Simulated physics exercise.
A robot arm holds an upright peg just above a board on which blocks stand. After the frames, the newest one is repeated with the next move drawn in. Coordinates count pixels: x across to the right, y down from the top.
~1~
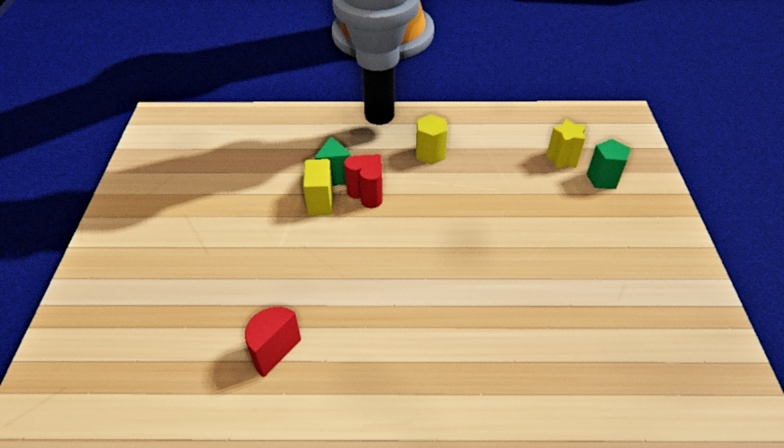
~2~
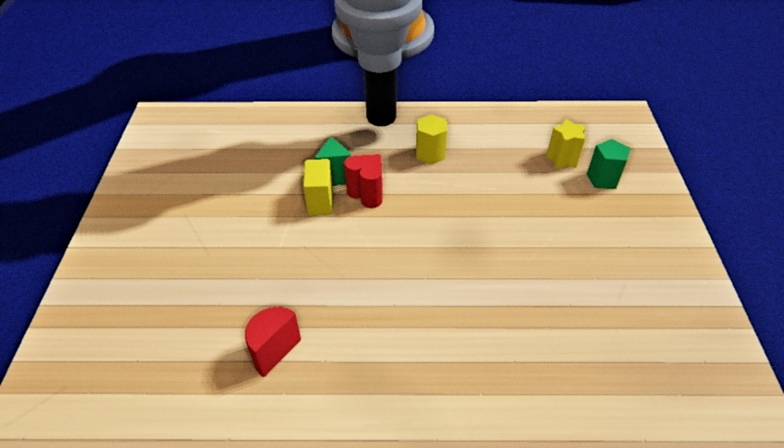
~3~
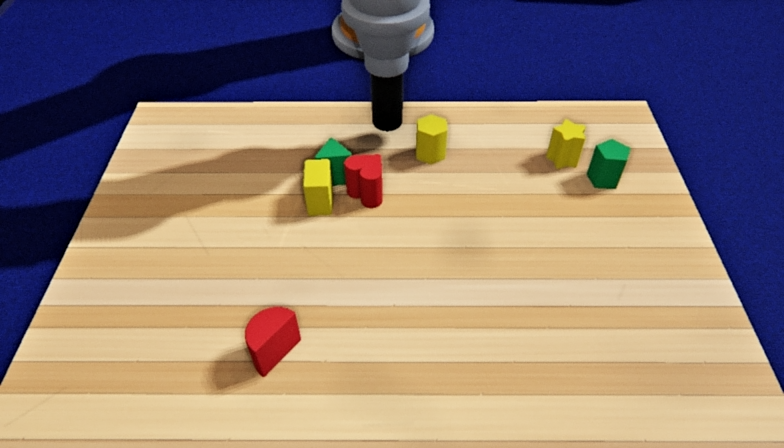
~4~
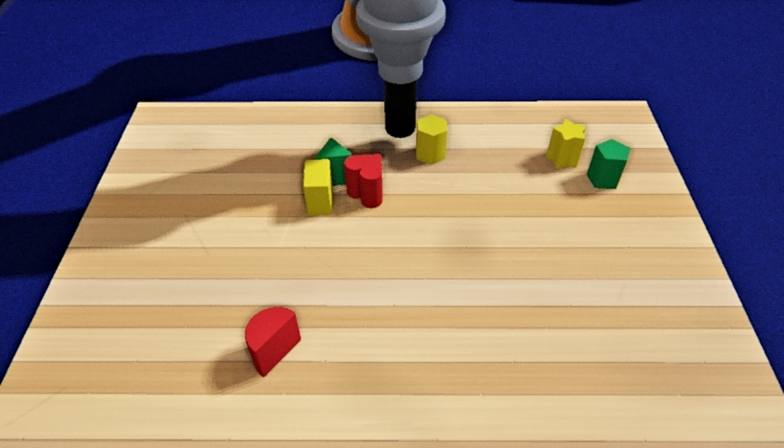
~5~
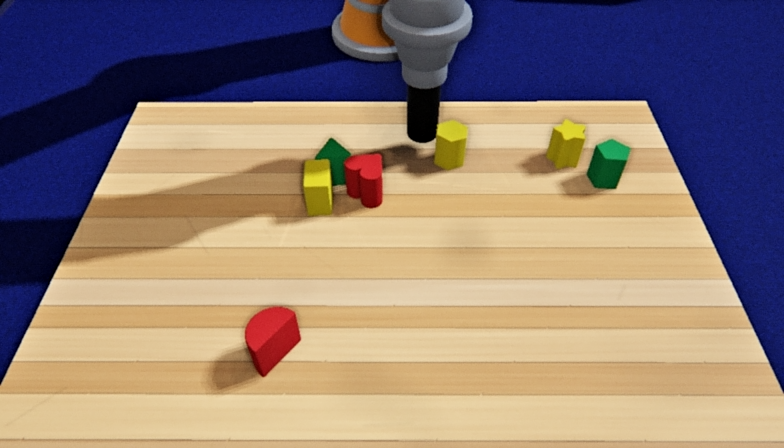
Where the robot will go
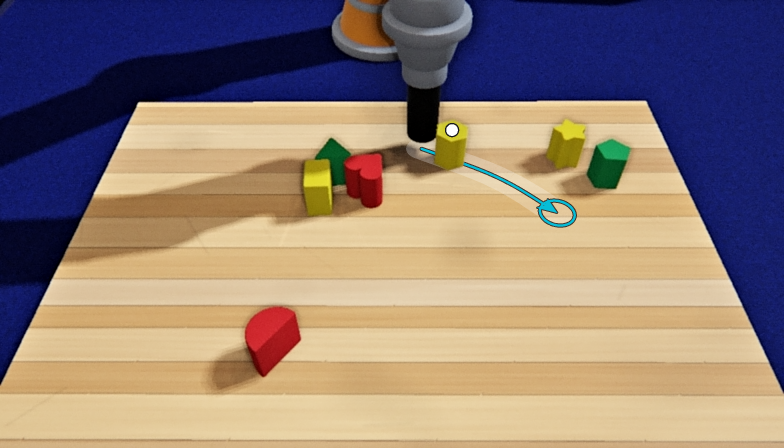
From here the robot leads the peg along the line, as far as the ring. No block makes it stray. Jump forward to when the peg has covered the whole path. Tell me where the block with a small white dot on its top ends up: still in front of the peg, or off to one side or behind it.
Kept ahead.
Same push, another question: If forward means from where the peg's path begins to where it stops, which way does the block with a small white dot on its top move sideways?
It moves over to the right.
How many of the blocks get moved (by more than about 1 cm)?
Looking at the path, I think only one of the blocks ends up more than 1 cm away.
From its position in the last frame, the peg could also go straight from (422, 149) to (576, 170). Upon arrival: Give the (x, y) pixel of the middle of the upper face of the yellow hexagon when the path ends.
(504, 151)
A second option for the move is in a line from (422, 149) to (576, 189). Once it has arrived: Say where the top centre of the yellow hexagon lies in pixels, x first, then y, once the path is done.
Its top middle will sit at (534, 170).
Path on the board, from (422, 149) by way of (490, 174) to (557, 213); the dot is on the yellow hexagon.
The first path, step by step. One third of the way, peg (469, 151); yellow hexagon (497, 150), turned 30° clockwise.
Two thirds of the way, peg (517, 172); yellow hexagon (543, 176), turned 60° clockwise.
At the end, peg (561, 199); yellow hexagon (590, 206), turned 65° clockwise; yellow star in place.
